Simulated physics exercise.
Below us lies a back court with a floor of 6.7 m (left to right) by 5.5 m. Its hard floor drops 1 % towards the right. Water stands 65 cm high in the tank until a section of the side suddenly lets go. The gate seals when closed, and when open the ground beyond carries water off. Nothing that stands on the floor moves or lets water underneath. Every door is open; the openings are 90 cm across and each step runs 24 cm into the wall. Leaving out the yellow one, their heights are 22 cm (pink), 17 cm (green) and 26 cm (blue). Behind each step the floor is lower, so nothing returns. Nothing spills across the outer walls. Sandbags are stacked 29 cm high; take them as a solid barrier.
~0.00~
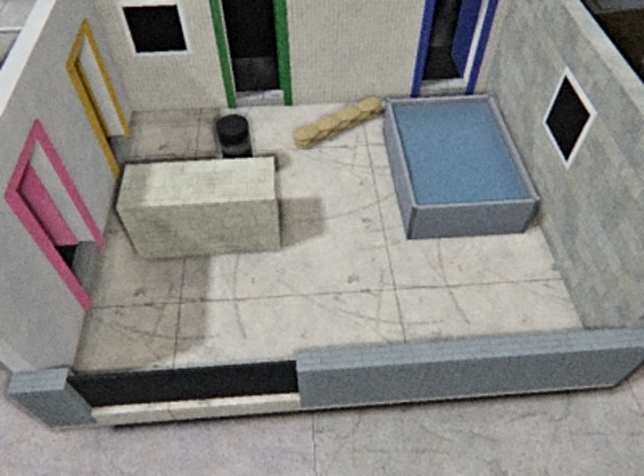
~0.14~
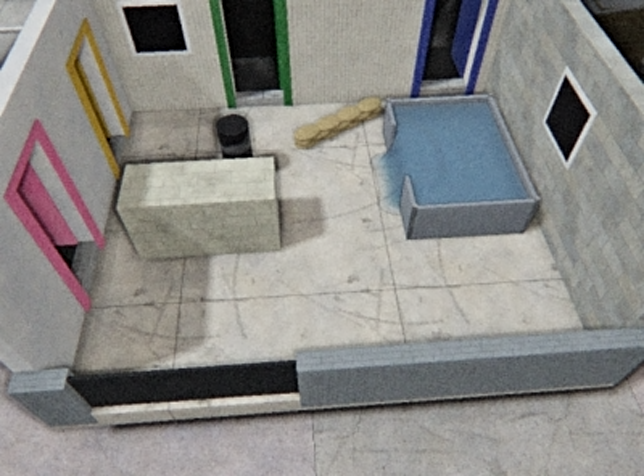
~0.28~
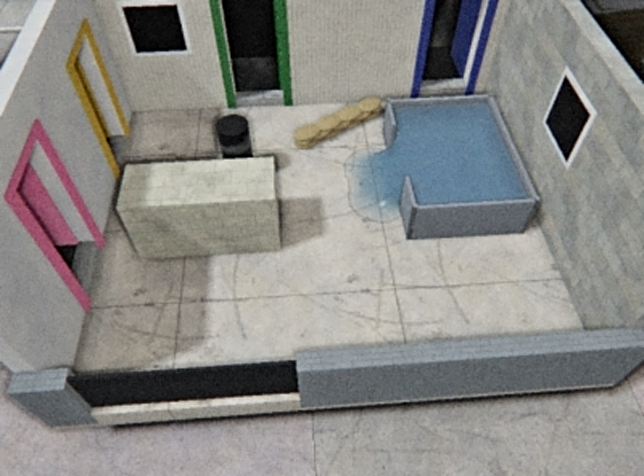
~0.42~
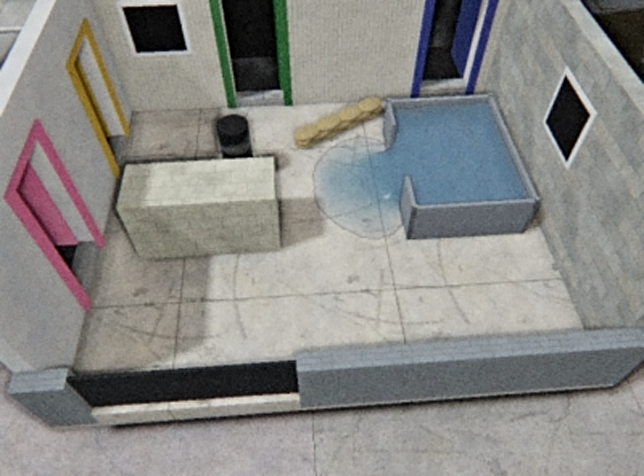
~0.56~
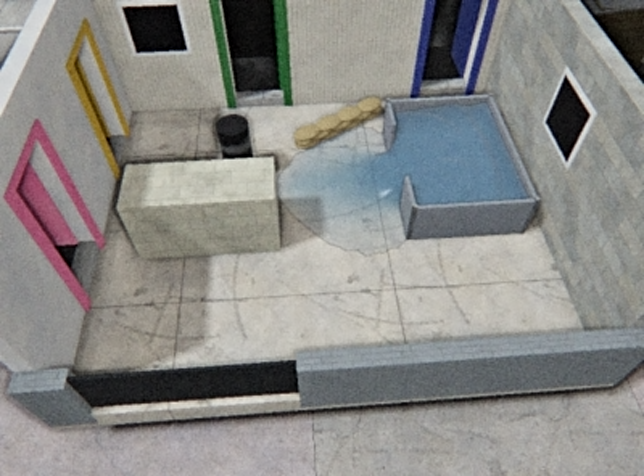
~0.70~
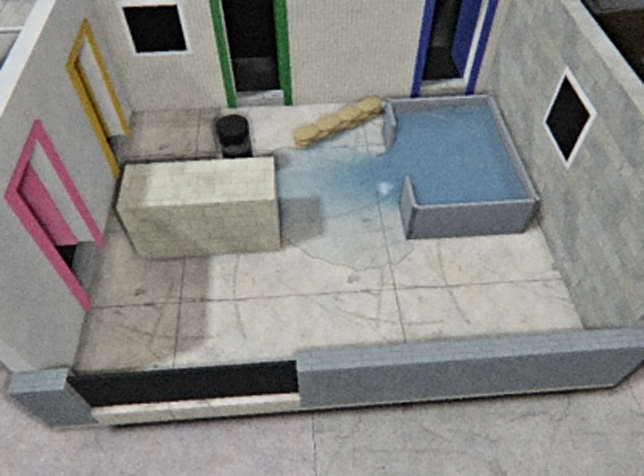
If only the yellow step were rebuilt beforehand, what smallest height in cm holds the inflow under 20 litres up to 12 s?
Some 10 cm above the ground.
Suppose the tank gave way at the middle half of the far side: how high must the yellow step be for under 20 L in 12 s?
Some 6.5 cm.
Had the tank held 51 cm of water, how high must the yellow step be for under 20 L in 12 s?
About 6.5 cm.
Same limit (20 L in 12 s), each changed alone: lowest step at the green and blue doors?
Roughly 12.0 cm at green and 6.0 cm at blue.
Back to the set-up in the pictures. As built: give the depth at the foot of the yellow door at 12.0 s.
About 5.5 cm.
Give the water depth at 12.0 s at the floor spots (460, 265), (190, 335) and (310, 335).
In that order: 8, 4 and 6 cm.
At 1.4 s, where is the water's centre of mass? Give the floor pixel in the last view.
Near (402, 182).
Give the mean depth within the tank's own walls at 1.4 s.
Roughly 43 cm on average.
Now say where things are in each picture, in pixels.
The tank at (455, 150) is whole and still, 65 cm deep; the yellow door at (103, 108) is dry, in the first picture.
The gap is at (398, 173), the front 0.3 m out at (387, 208); the back of the tank holds 65 cm, in the second picture.
Water pours out at (398, 174) and has run 0.7 m, to (357, 207); about 10 cm deep outside, 65 cm at the back, in the third picture.
The gap is at (398, 174), the front 1.3 m out at (323, 203); the back of the tank holds 64 cm, in the fourth picture.
Water pours out at (398, 174) and has run 1.9 m, to (281, 192); about 6 cm deep outside, 57 cm at the back, in the fifth picture.
The gap is at (398, 173), the front 2.5 m out at a hidden place; the back of the tank holds 54 cm; 2.3 m in a straight line remain to the yellow door at (103, 108), in the sixth picture.
After 1.4 s water covers 30 % of the floor, deepest (38 cm) near (259, 169); it has not reached the yellow door.
After 3.0 s water covers 65 % of the floor, deepest (26 cm) near (152, 113); 12 cm at the yellow door, 3 litres in over its 7 cm step.
After 12.0 s water covers 95 % of the floor, deepest (16 cm) near (435, 332); 6 cm at the yellow door, 48 litres in over its 7 cm step.
At the yellow door as built, the water arrived by 2.0 s and peaked near 14 cm at 3.8 s.
Run again over the same 12 s with other heights there, 32 litres in over 8.5 cm, 11 litres over 11.5 cm. The limit of 20 litres is kept from about 10 cm up.
